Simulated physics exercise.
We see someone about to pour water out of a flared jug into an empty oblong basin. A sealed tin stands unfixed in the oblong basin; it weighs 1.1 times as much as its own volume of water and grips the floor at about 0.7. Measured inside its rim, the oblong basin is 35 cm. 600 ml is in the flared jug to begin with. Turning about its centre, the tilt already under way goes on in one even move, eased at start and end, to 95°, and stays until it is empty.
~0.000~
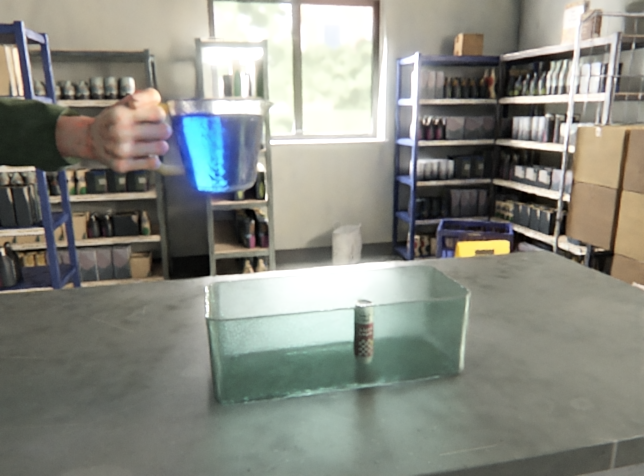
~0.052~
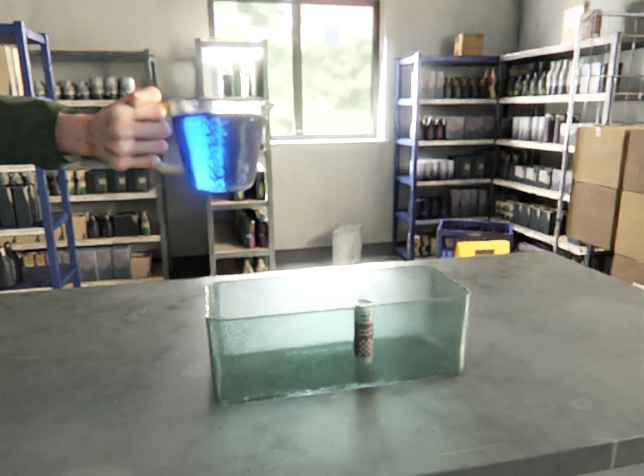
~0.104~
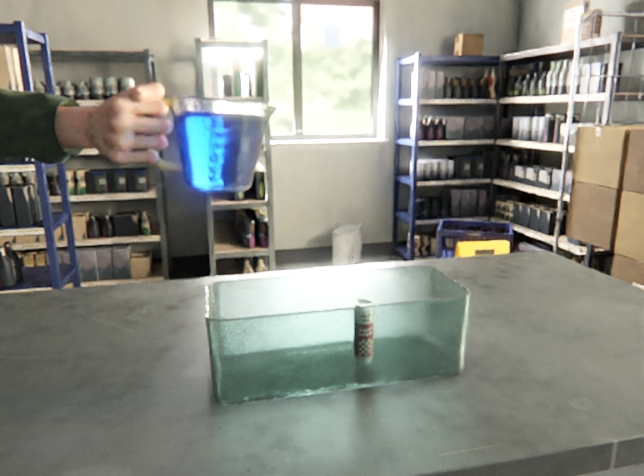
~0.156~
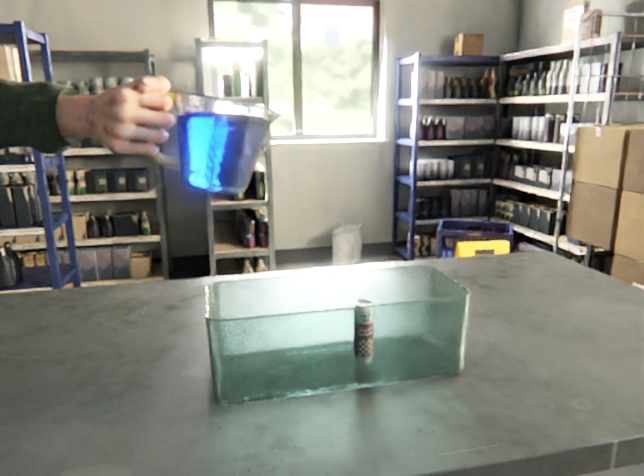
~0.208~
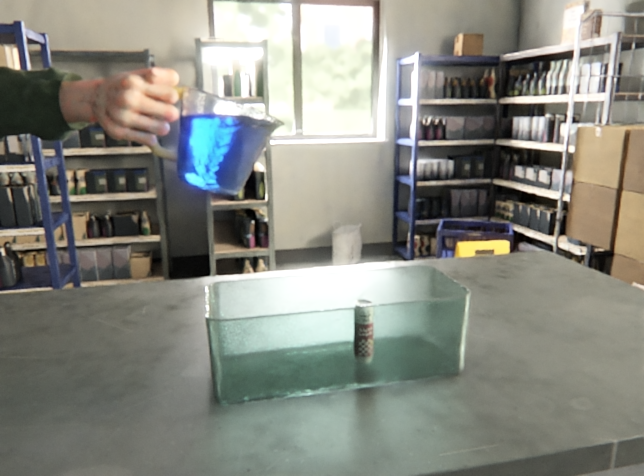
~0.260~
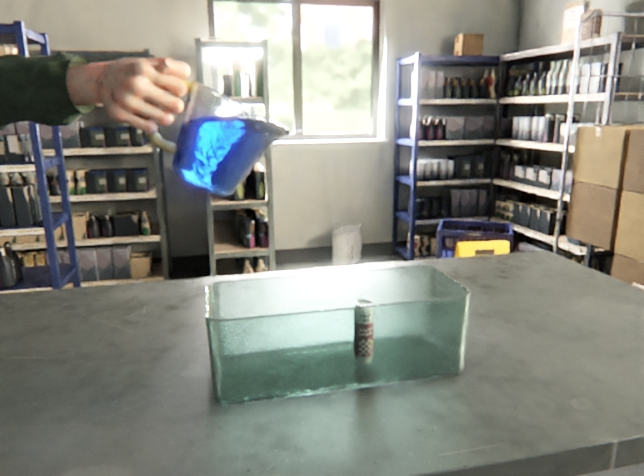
At the start, a hand at the left holds a flared jug of bright blue water upright above an oblong glass basin and a small tin on a grey table. The hand tips the jug to the right, barely at first, then more clearly, its right rim dropping while the basin stays still.
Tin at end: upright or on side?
Tipped.
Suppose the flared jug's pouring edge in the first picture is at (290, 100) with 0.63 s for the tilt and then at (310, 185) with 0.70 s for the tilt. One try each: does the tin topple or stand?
Trial 1 - tin tips; trial 2 - tin tips.
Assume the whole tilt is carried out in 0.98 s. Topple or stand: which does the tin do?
The tin would overturn.
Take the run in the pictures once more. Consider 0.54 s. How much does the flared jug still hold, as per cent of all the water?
Portion remaining: Approx. 52 per cent.
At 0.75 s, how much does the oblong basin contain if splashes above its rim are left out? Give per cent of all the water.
About 64 %.
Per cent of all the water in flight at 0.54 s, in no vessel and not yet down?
Roughly 38 %.
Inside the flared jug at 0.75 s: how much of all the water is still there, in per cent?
Around 12 in a hundred.
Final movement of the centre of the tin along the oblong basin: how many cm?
Roughly 8.5 cm.
After 0.54 s the tilt is 84° and 51 per cent is still to pour; the tin stands where it began.
After 0.75 s the tilt is 95° and 12 per cent is still to pour; the tin leans 17°.
After 0.96 s the tilt is 95° and 1 per cent is still to pour; the tin lies on its side.
After 1.20 s the tilt is 95° and 0 per cent is still to pour; the tin lies on its side.
In the end the tin lies on its side.
